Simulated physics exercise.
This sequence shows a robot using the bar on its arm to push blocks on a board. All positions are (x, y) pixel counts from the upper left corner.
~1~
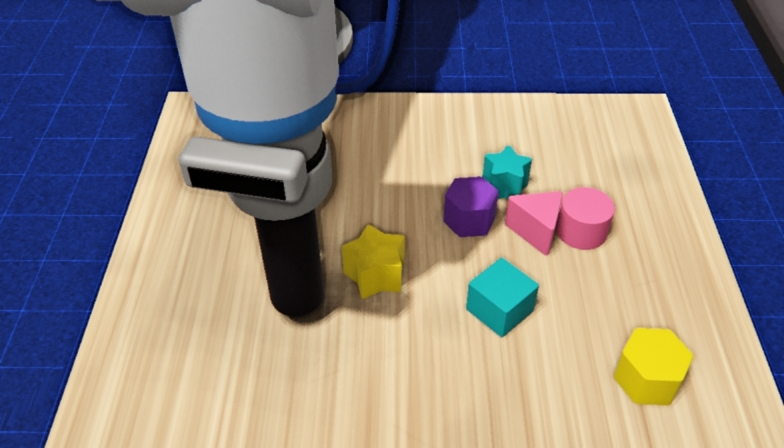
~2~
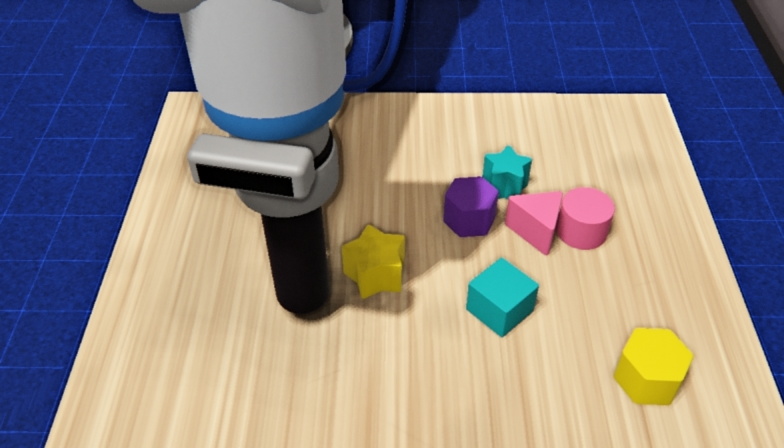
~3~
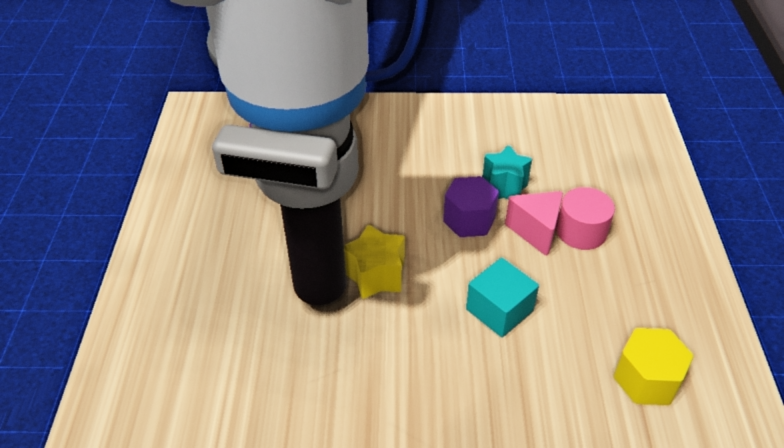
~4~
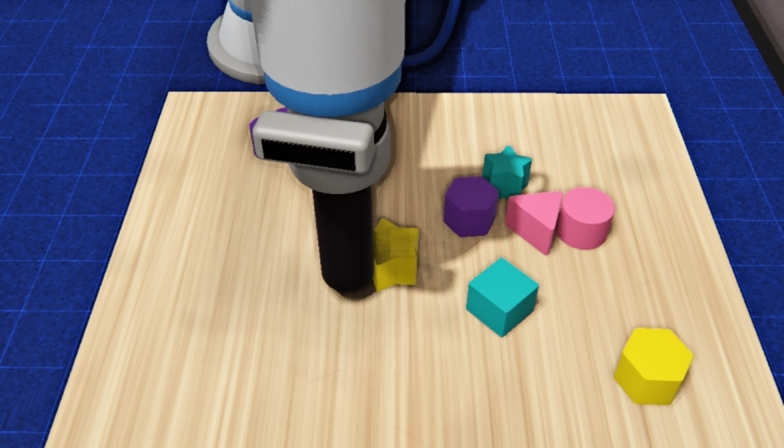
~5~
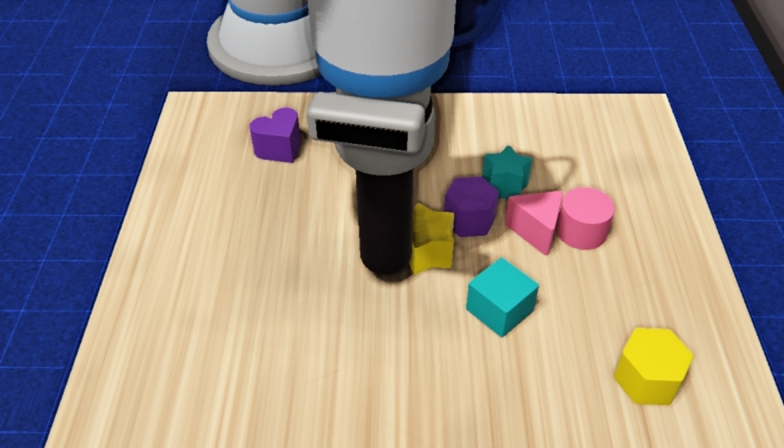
To begin with, a robot arm holds its black bar upright on a wooden board, left of a yellow star and other scattered blocks. The bar moves right to the star, then pushes it right and slightly up toward the purple hexagon, uncovering a purple heart behind the arm.
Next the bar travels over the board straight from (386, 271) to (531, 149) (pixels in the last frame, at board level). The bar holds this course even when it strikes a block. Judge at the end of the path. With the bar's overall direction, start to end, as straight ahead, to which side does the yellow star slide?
It will end up to the right.
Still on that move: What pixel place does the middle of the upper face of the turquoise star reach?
Around (574, 119).
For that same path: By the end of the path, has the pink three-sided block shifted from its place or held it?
My prediction: It moves.
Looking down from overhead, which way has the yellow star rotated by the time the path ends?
Viewed from above, clockwise.
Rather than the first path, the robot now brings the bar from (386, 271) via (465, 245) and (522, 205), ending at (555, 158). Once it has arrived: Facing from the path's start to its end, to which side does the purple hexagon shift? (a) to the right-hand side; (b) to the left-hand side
My pick is b.
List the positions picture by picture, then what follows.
The first picture shows bar's lower end (298, 297); yellow star (375, 248); purple hexagon (472, 193); turquoise star (508, 161); pink three-sided block (541, 205).
The second picture shows bar (303, 294); blocks still.
The third picture shows bar (320, 286); blocks still.
The fourth picture shows bar (348, 274); yellow star (390, 241).
The fifth picture shows bar (386, 257); yellow star (427, 225); purple hexagon (472, 193); turquoise star (508, 161); pink three-sided block (541, 205).
The first path, step by step. One third of the way, bar (441, 211); yellow star (489, 204), turned 40° clockwise; purple hexagon (517, 173), turned 65° anticlockwise; turquoise star (523, 146).
Two thirds of the way, bar (490, 171); yellow star (502, 201), turned 90° clockwise; purple hexagon (536, 171), turned 65° anticlockwise; turquoise star (527, 143), turned 15° anticlockwise; pink three-sided block (558, 208), turned 15° anticlockwise.
At the end, bar (534, 134); yellow star (502, 201), turned 90° clockwise; purple hexagon (543, 170), turned 50° anticlockwise; turquoise star (574, 119); pink three-sided block (558, 208), turned 15° anticlockwise.
